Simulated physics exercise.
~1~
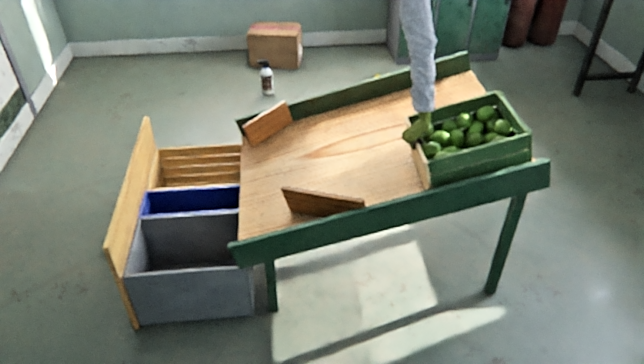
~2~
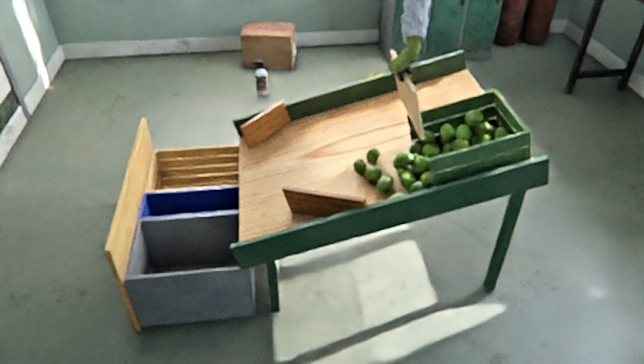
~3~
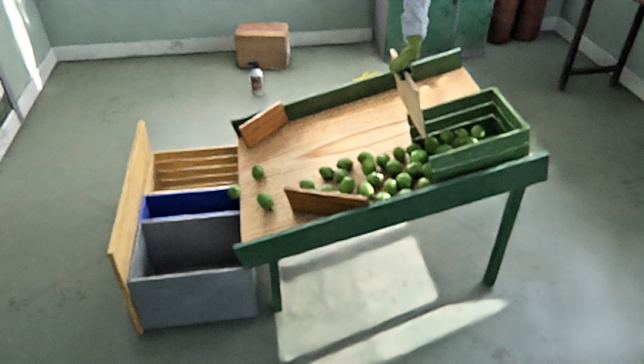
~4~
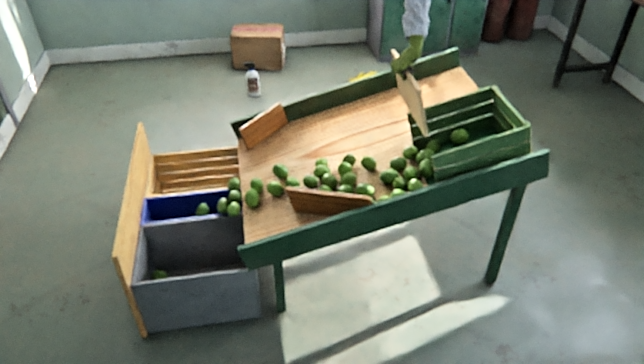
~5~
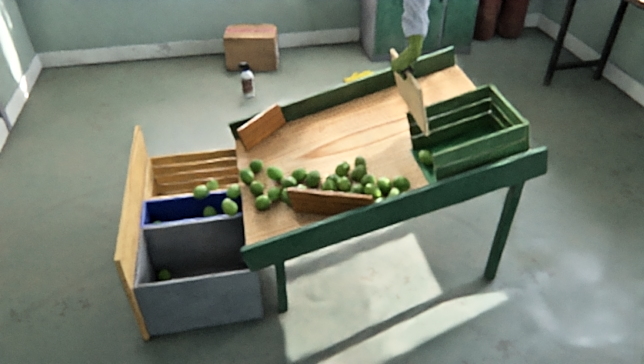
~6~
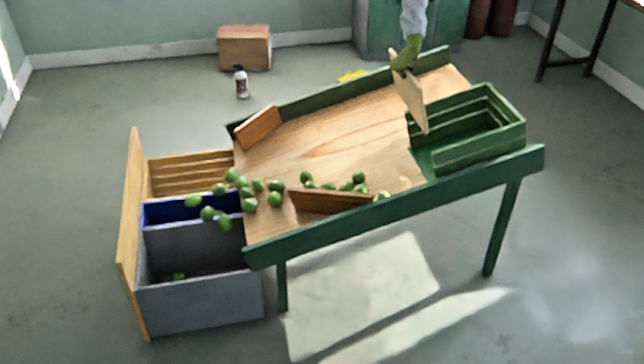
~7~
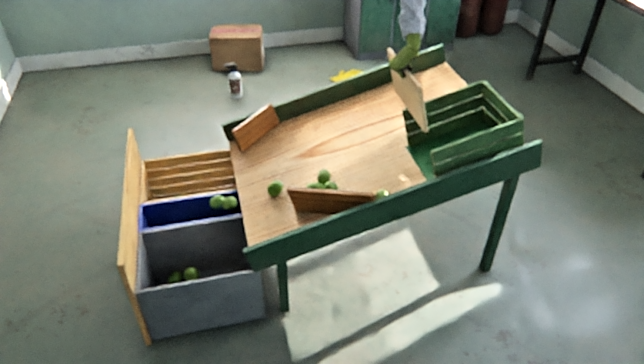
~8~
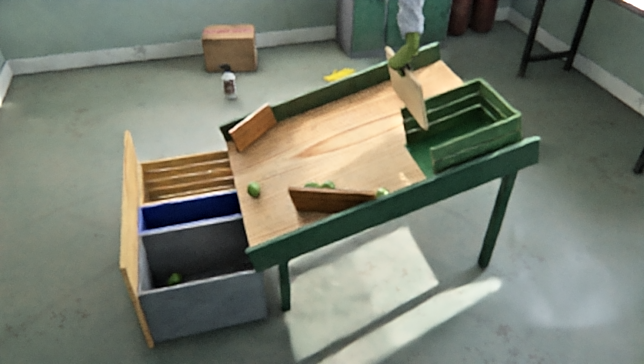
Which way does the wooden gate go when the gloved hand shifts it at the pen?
The gate moves up, and the green pieces then spill out of the pen onto the slope.
